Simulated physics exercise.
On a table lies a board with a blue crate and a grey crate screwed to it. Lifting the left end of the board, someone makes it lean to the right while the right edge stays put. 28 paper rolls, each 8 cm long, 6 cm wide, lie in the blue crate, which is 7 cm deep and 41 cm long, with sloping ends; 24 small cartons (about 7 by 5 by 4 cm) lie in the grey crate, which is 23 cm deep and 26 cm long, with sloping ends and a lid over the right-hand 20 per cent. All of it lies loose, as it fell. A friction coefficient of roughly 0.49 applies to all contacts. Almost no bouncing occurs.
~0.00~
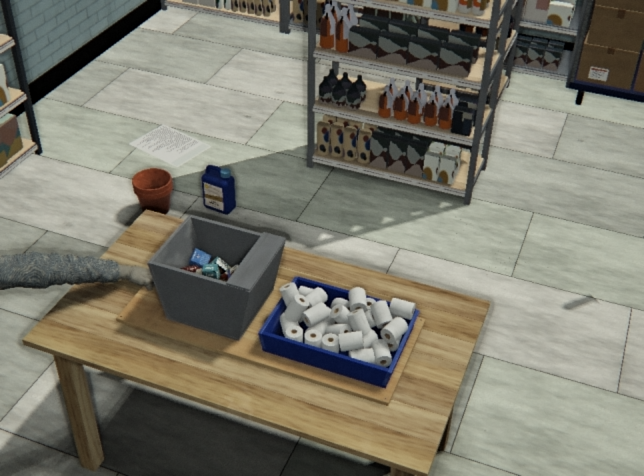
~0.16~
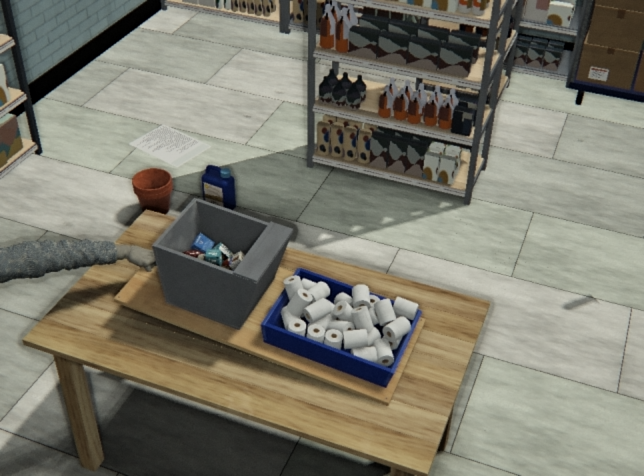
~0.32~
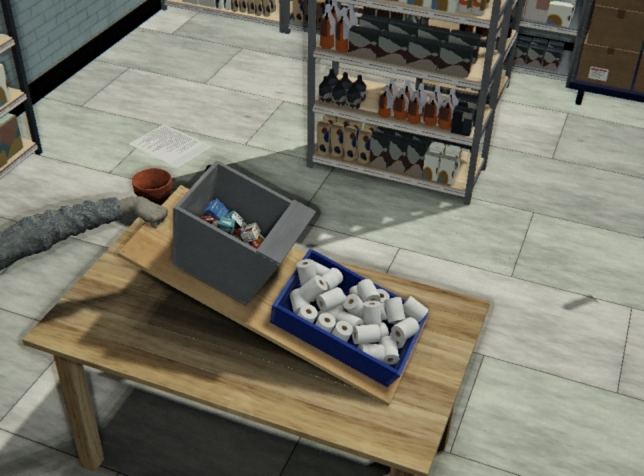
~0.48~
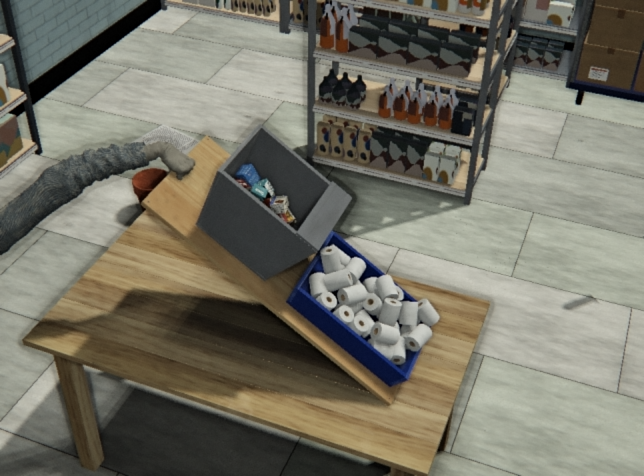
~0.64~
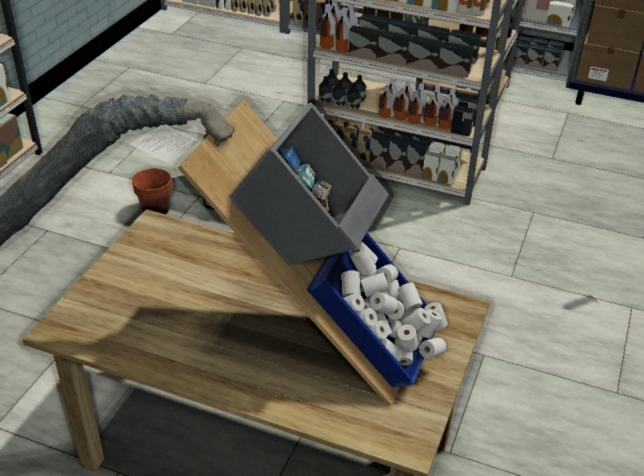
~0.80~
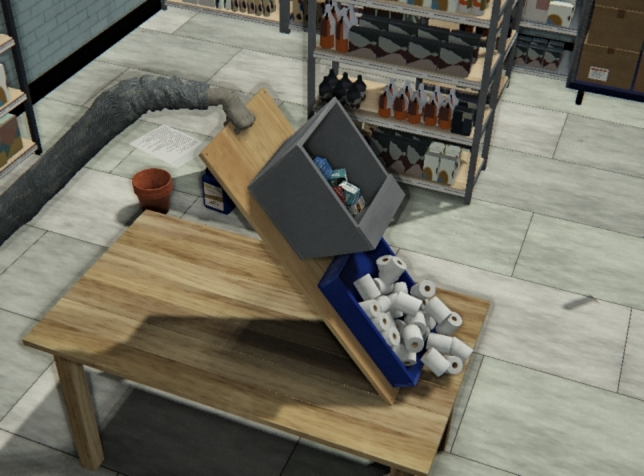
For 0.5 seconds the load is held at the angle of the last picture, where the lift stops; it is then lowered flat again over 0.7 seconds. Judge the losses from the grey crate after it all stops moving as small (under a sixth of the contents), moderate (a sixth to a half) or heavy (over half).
The losses are small.
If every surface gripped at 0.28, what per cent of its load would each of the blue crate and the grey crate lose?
Blue crate 40, grey crate 0 per cent.
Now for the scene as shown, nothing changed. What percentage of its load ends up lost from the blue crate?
Loss for the blue crate - 40 per cent.
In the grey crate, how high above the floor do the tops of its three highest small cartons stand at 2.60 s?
About 14 cm.
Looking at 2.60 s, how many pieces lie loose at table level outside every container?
Roughly 4 of them.
After 1.09 s, tilt 52°; blue crate 18 in, 10 out and grey crate 24 in, 0 out.
After 1.45 s, tilt 46°; blue crate 16 in, 12 out and grey crate 24 in, 0 out.
After 1.95 s, tilt 1°; blue crate 16 in, 12 out and grey crate 24 in, 0 out.
Final count (at 2.60 s), blue crate 16 in, 12 out and grey crate 24 in, 0 out. Asked share, 0 of 24, 0 per cent.
